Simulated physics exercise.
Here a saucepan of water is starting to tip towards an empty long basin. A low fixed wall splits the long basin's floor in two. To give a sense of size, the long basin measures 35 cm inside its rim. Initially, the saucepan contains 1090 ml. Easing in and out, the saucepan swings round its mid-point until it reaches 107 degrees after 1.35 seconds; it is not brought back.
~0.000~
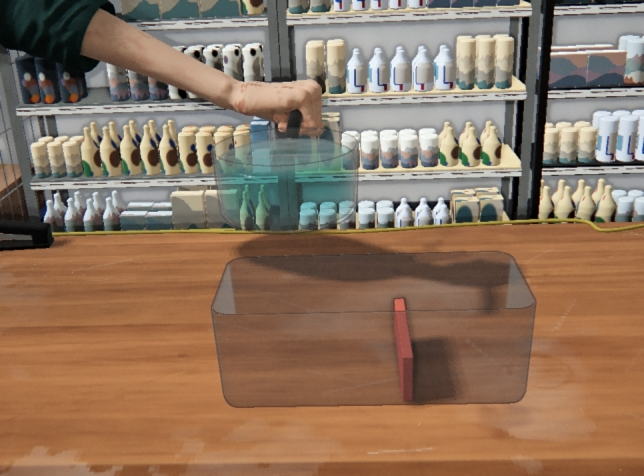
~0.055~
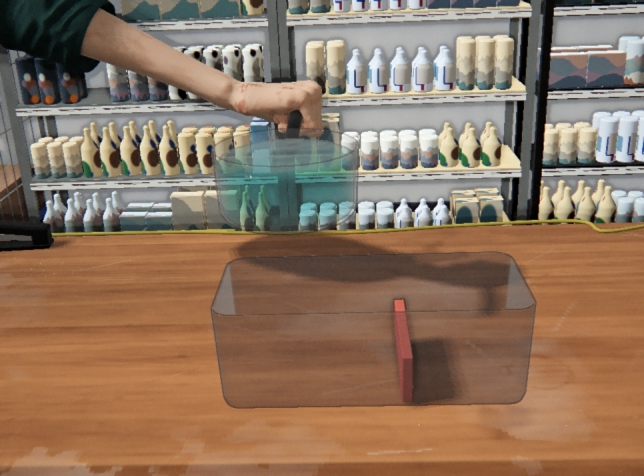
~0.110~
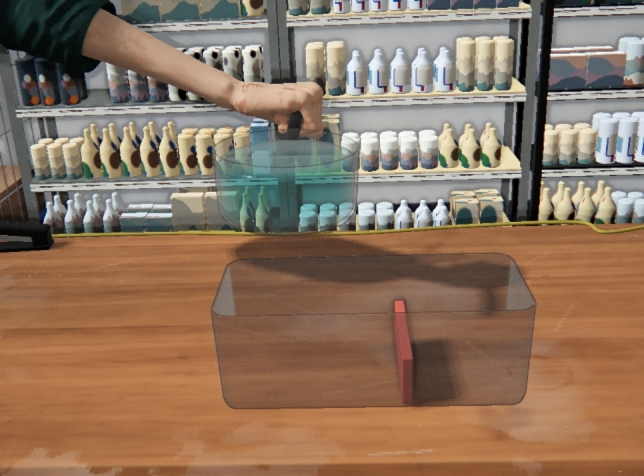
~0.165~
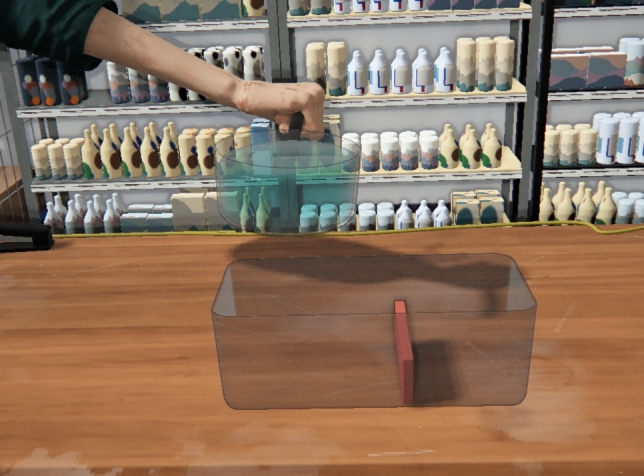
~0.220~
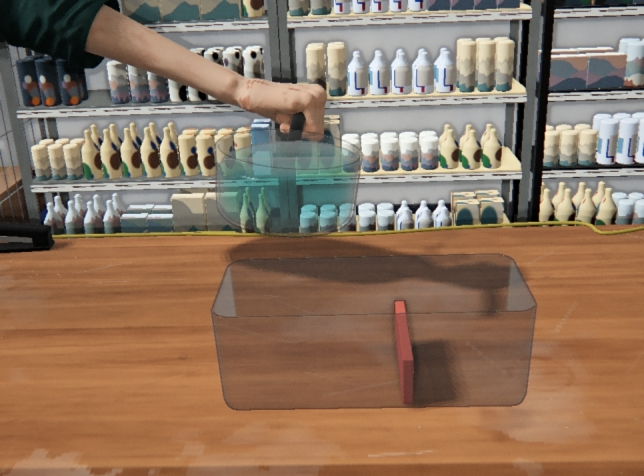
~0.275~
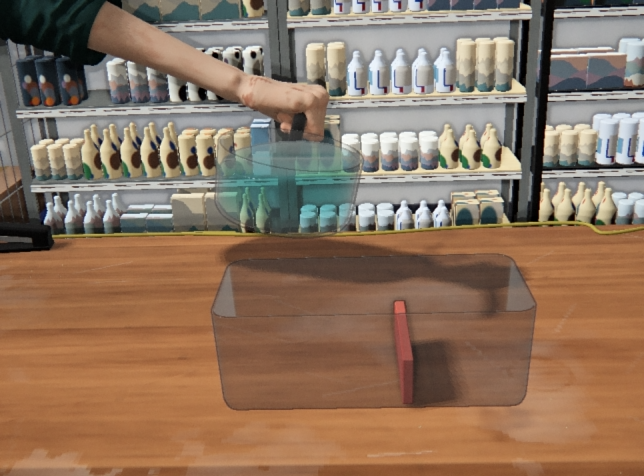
In the video, a hand holds a translucent teal saucepan above a clear, empty long basin with a red divider on a wooden counter, keeping it nearly level at first, then gradually tilting it slightly to the right.
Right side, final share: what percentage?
66 per cent.
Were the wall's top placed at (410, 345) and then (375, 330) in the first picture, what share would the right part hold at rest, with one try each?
55 in a hundred, followed by 80 in a hundred.
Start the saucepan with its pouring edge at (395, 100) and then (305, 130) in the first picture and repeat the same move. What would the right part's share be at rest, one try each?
90 in a hundred, followed by 10 in a hundred.
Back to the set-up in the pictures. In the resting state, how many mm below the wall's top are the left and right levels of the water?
The left comes to roughly 46 mm and the right to roughly 18 mm.
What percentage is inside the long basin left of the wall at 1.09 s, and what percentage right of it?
Near 20 on the left, 66 on the right.
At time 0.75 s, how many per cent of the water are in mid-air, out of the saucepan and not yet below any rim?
Estimate: About 28 % of all of it.
After 0.75 s the tilt is 63° and 53 per cent is still to pour, 2 is left of the wall and 17 right of it.
After 1.09 s the tilt is 98° and 9 per cent is still to pour, 19 is left of the wall and 65 right of it.
After 1.46 s the tilt is 107° and 0 per cent is still to pour, 33 is left of the wall and 66 right of it.
After 1.85 s the tilt is 107° and 0 per cent is still to pour, 34 is left of the wall and 66 right of it.
In the end 34 per cent lies left of the wall, 66 right of it and 1 outside.
